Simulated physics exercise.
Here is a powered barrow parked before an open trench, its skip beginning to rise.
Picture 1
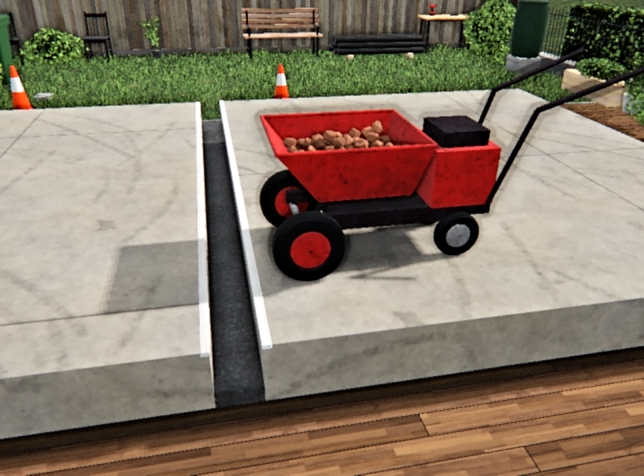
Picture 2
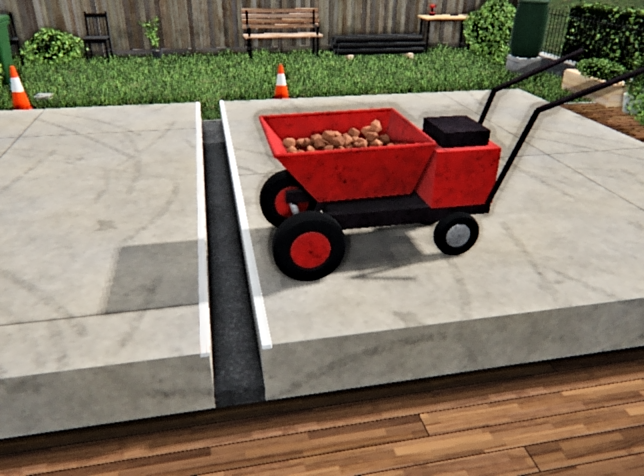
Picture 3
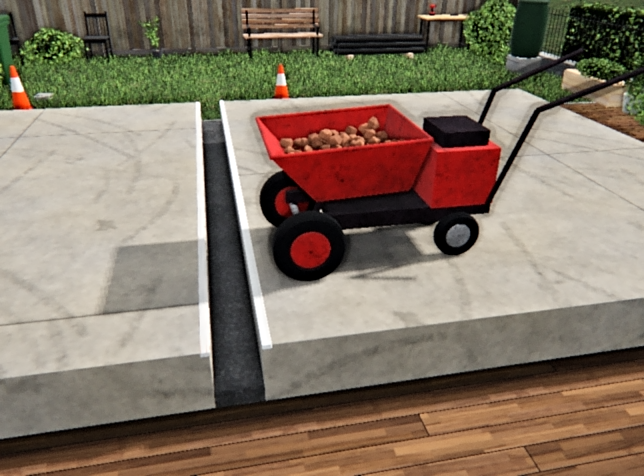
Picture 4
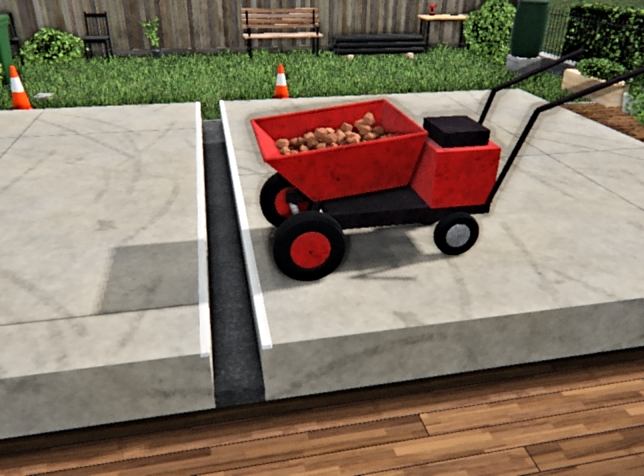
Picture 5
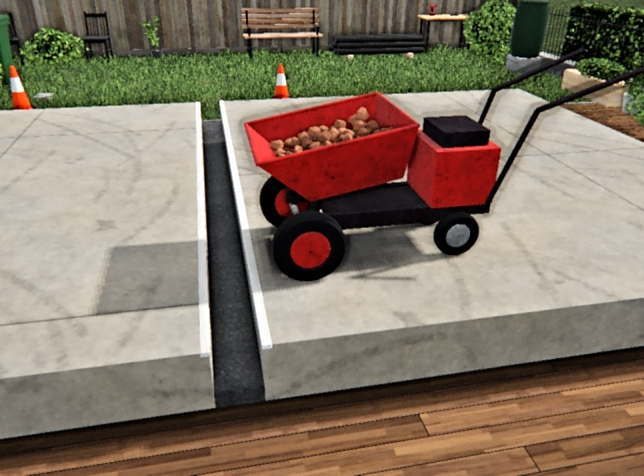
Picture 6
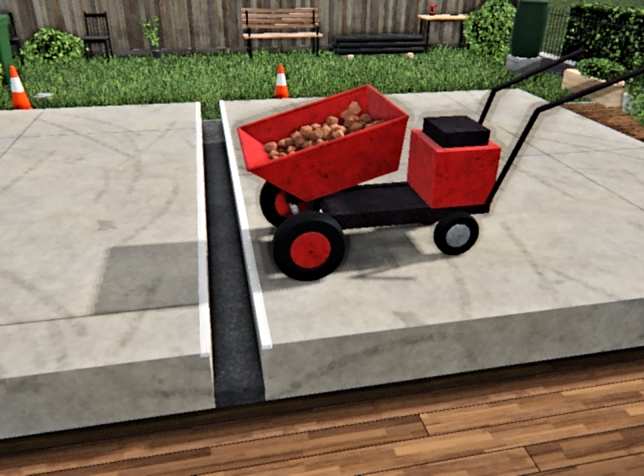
On a concrete patio beside a narrow trench, a parked red powered barrow slowly tilting its rubble-filled skip toward the left.
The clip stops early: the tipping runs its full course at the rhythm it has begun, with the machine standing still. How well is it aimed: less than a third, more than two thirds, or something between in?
It catches under a third.
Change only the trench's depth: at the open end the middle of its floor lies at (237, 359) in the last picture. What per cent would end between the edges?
Close to 0 per cent.
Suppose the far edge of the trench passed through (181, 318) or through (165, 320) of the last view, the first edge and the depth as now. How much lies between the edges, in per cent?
About 50 and 80 per cent.
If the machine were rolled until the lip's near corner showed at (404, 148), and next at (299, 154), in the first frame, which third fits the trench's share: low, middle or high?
One: Under a third. Two: In the middle band.
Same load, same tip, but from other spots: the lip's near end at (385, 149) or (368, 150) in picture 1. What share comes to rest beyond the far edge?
First some 0, then 0 per cent.
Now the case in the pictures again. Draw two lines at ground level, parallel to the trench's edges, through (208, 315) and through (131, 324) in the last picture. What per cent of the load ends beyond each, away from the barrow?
Near 70 % and 20 %.
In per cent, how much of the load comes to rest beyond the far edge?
About 75 per cent.
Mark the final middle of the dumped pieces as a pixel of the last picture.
Roughly at (164, 258).
Shortly afterwards, skip tipped steeply; the whole lot in the skip.
Next, skip tipped right over; near two thirds in the skip; near a third beyond it; only a few falling.
Some moments later, skip tipped right over; near a quarter in the skip; only a few in or heaped over the trench; the bulk beyond it.
In the end, skip tipped right over; near a quarter in the skip; only a few in or heaped over the trench; the bulk beyond it.
